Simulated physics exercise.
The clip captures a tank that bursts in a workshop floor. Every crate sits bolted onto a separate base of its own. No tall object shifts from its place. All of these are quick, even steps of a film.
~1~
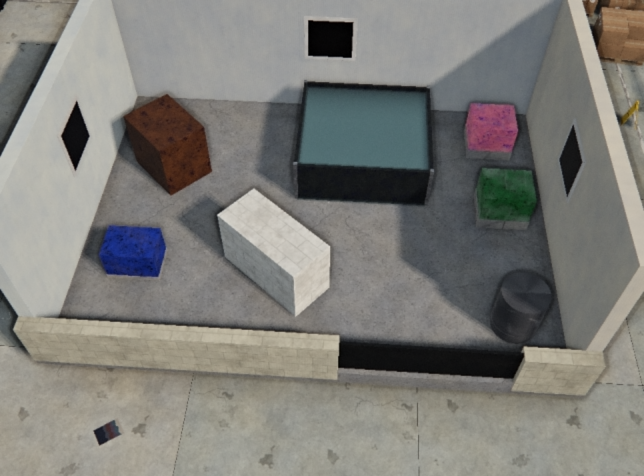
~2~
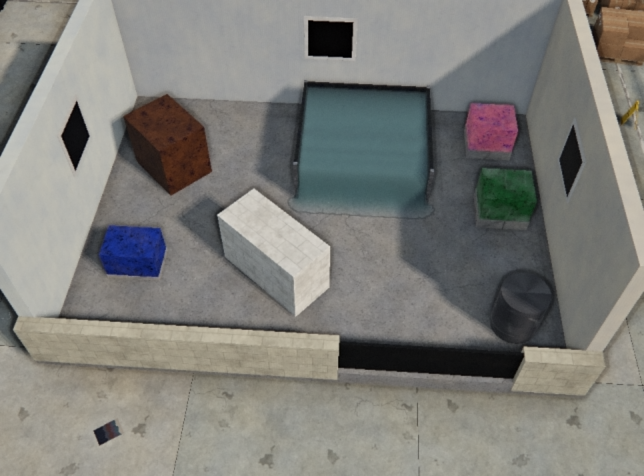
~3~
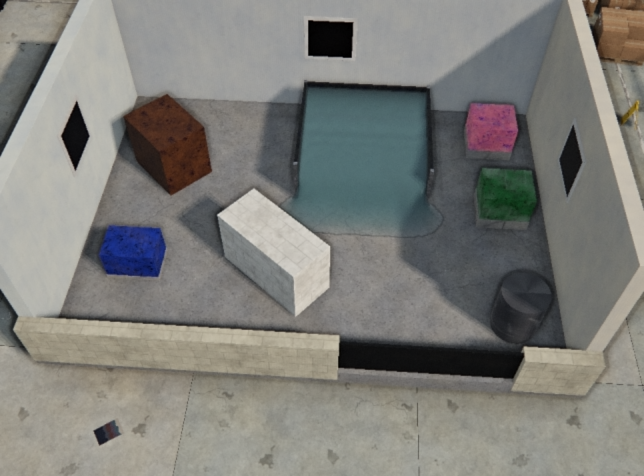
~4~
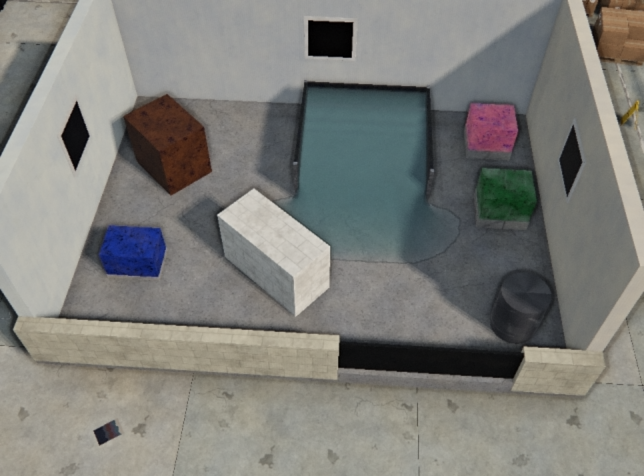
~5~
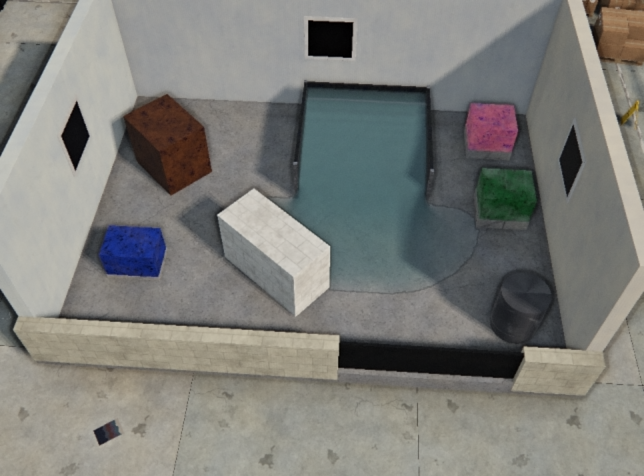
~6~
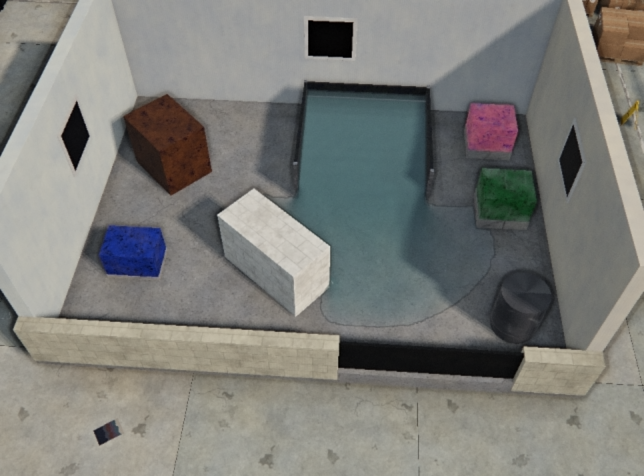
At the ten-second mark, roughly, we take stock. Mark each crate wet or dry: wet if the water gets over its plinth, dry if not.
Blue crate wet, green crate wet, pink crate dry.
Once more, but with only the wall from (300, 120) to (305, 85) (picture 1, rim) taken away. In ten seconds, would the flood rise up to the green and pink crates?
In short: Green stays untouched; pink stays untouched.
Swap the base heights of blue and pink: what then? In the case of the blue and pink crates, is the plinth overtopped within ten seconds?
In that case the blue one is left dry and the pink one is flooded.
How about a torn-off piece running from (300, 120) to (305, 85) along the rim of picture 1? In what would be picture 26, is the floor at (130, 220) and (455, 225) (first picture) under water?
In that order: Flooded, clear.
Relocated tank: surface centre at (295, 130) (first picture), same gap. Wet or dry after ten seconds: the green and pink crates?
Briefly, green crate gets flooded, while pink crate stays clear.
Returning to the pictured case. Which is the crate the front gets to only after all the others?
Clearly the crate marked pink.
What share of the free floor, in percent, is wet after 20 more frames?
It should be close to 75 %.
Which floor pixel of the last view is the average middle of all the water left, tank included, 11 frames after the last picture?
Somewhere near (374, 246).
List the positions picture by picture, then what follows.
The first picture shows still water in the tank at (365, 127).
In the second picture, water pours out at (362, 188) and has run to (292, 200).
In the third picture, the front is at a hidden place, out from the gap at (362, 190).
In the fourth picture, the front is at a hidden place, out from the gap at (362, 192).
In the fifth picture, the front is at (463, 258), out from the gap at (362, 192).
In the sixth picture, water pours out at (362, 193) and has run to (409, 320).
A moment on, water covers 35 % of the floor; the blue crate water round its plinth, the green crate water round its plinth, the pink crate not reached.
Next, water covers 50 % of the floor; the blue crate water round its plinth, the green crate water round its plinth, the pink crate not reached.
Then, water covers 75 % of the floor; the blue crate water round its plinth, the green crate water round its plinth, the pink crate not reached.
Later, water covers 95 % of the floor; the blue crate water round its plinth, the green crate water round its plinth, the pink crate water round its plinth.
In the end, water covers 100 % of the floor; the blue crate was topped, the green crate was topped, the pink crate stayed above the water.
